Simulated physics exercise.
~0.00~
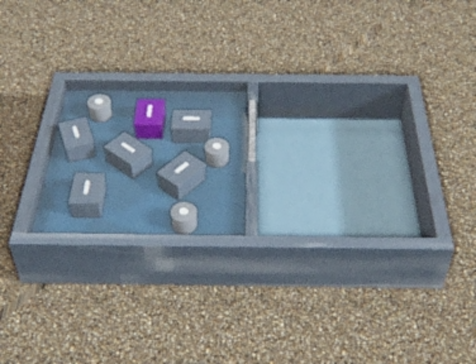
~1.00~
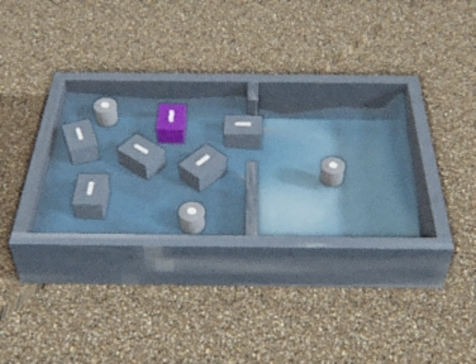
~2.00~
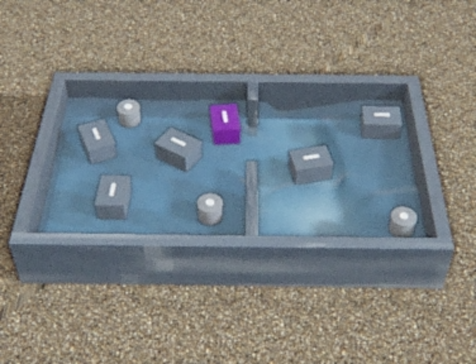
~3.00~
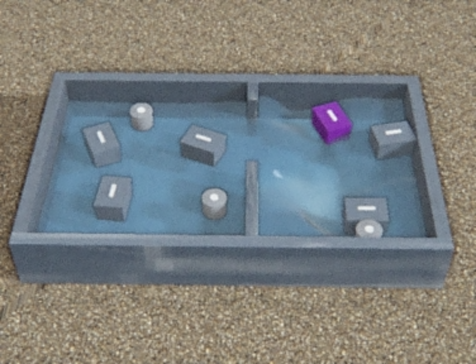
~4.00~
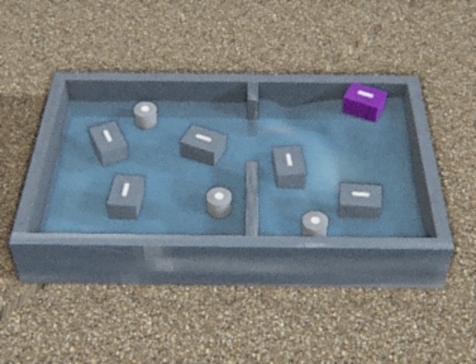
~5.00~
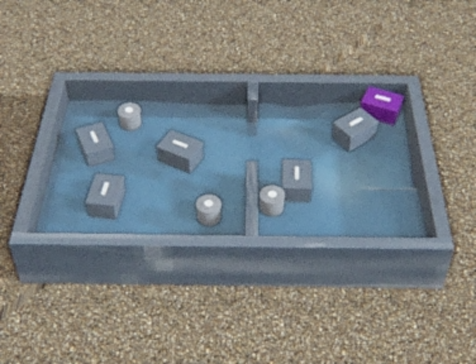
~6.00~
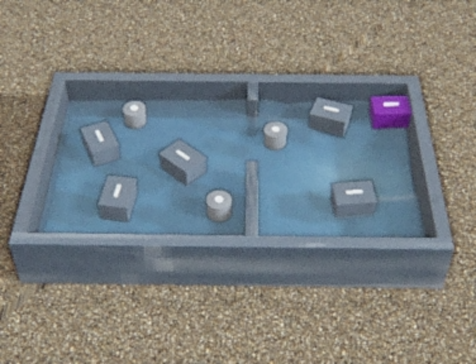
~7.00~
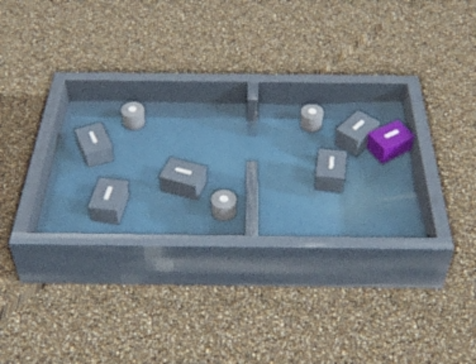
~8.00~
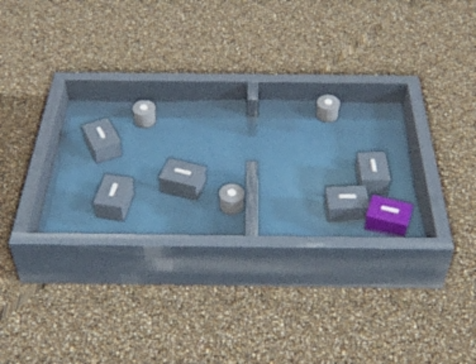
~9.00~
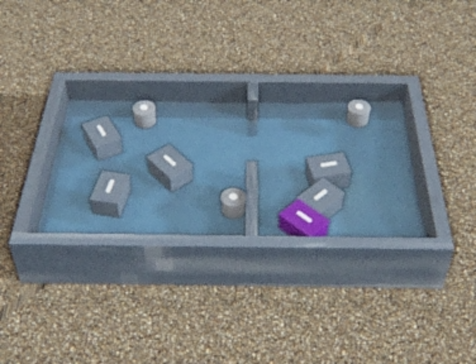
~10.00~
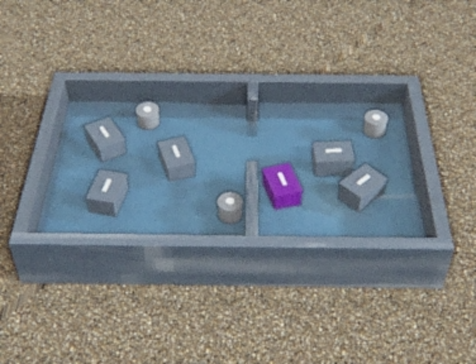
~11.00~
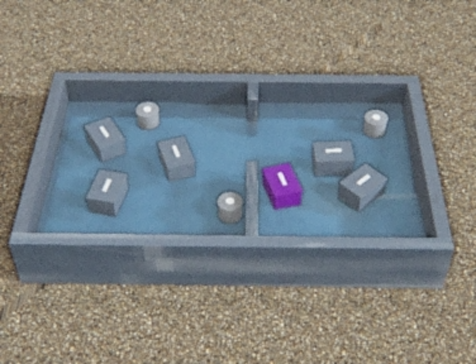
In the video, gray blocks and small cylinders float in a divided basin as several, including a purple block, drift through the divider's gap into the right side. The purple block circles clockwise there, bumping along near others, and finally rests afloat just right of the divider.
